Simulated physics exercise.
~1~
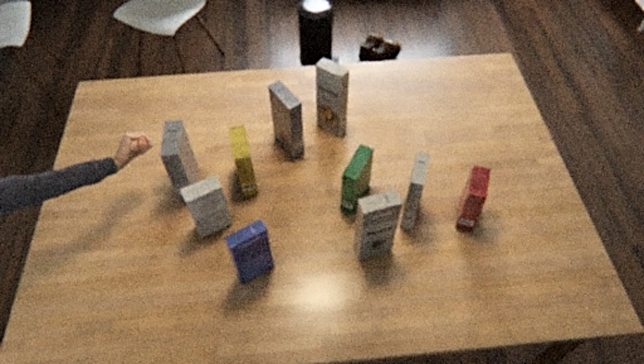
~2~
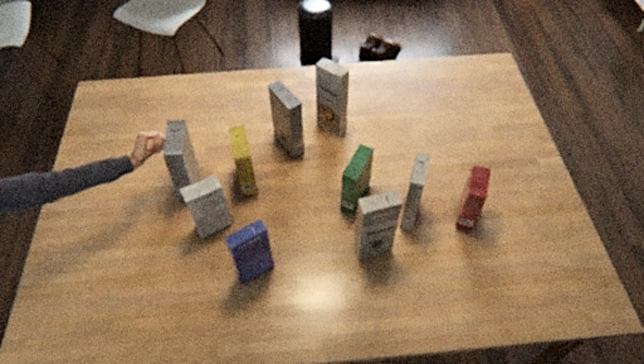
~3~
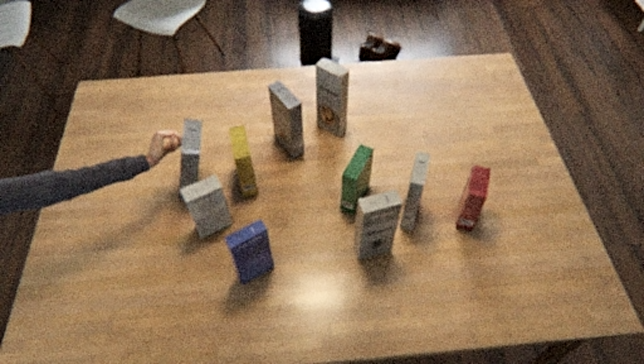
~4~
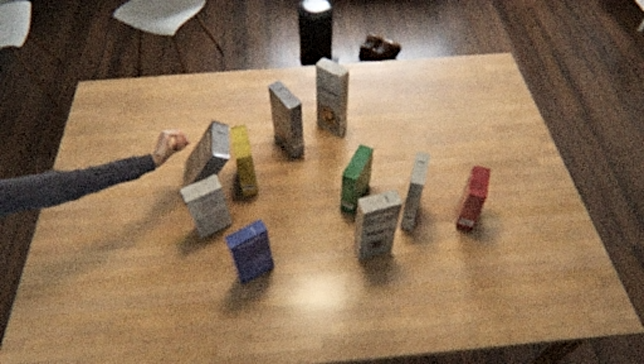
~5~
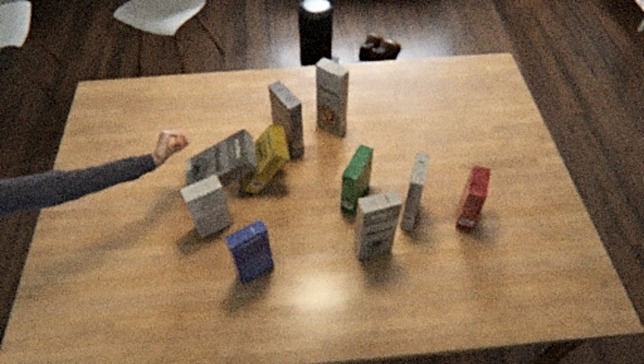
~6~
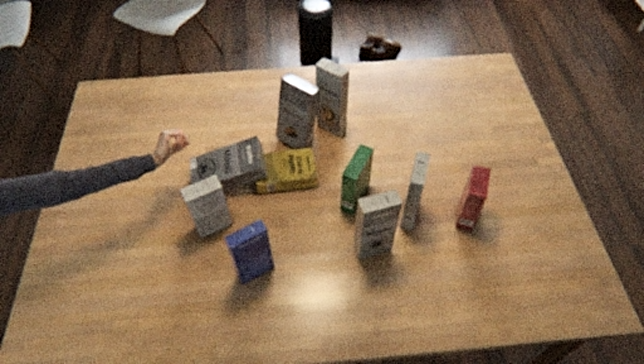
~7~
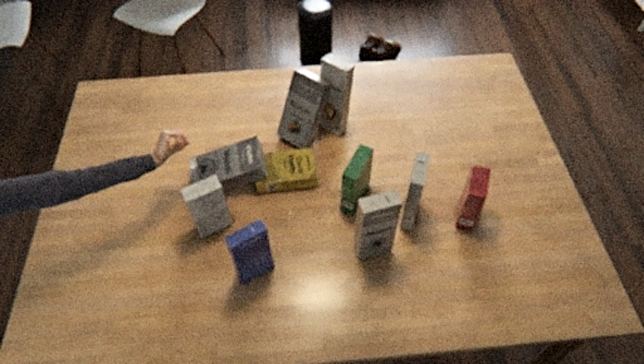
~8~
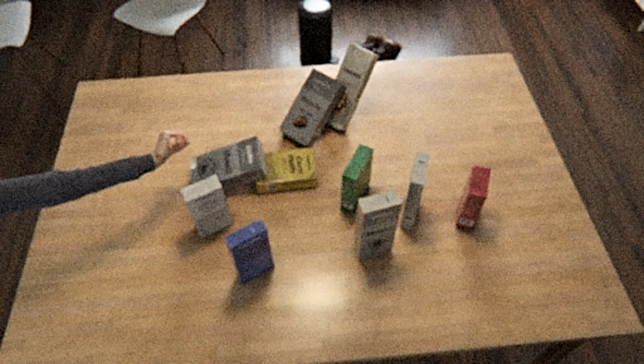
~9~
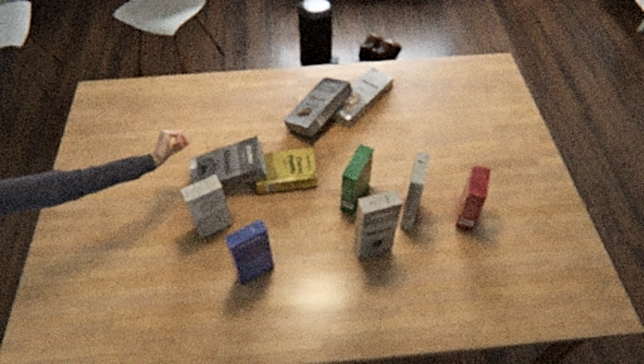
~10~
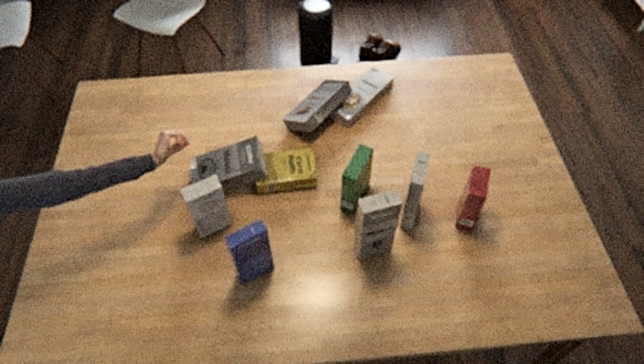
A fist at the end of a grey sleeve reaches in from the left and pushes a grey box on a wooden table, seen from above, where ten cereal boxes stand on end. The grey box tips right into the yellow one, which topples and knocks a taller grey box behind it. That box leans into the pale box at the back, and both fall to the right and lie flat. The green box near the middle, the blue one in front, the red one at right and three pale boxes stay standing.
